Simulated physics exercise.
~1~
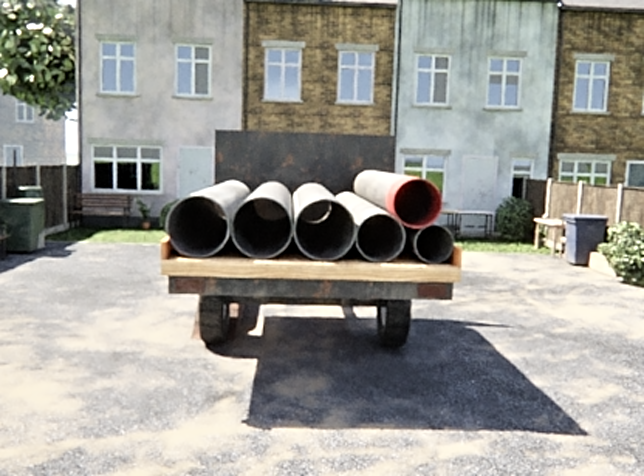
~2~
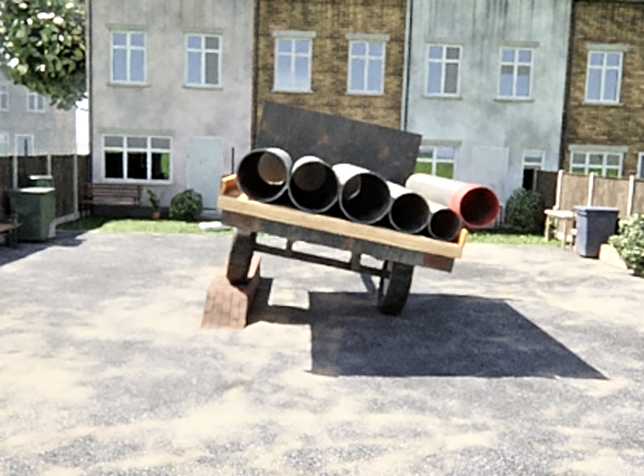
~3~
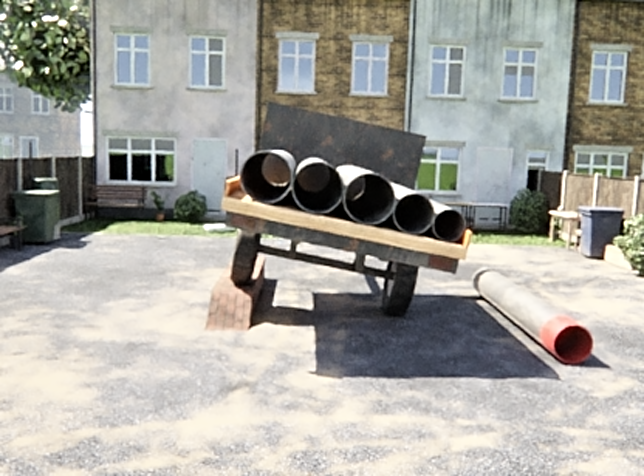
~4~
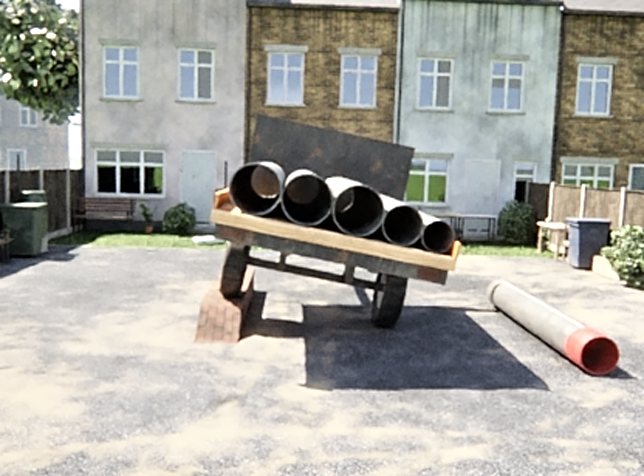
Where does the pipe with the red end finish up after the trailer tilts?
It goes over the right edge of the trailer and ends up lying on the ground to the right, while the other pipes stay on the deck.
A red-ended pipe rolls off the right side of a tilting trailer onto the ground.
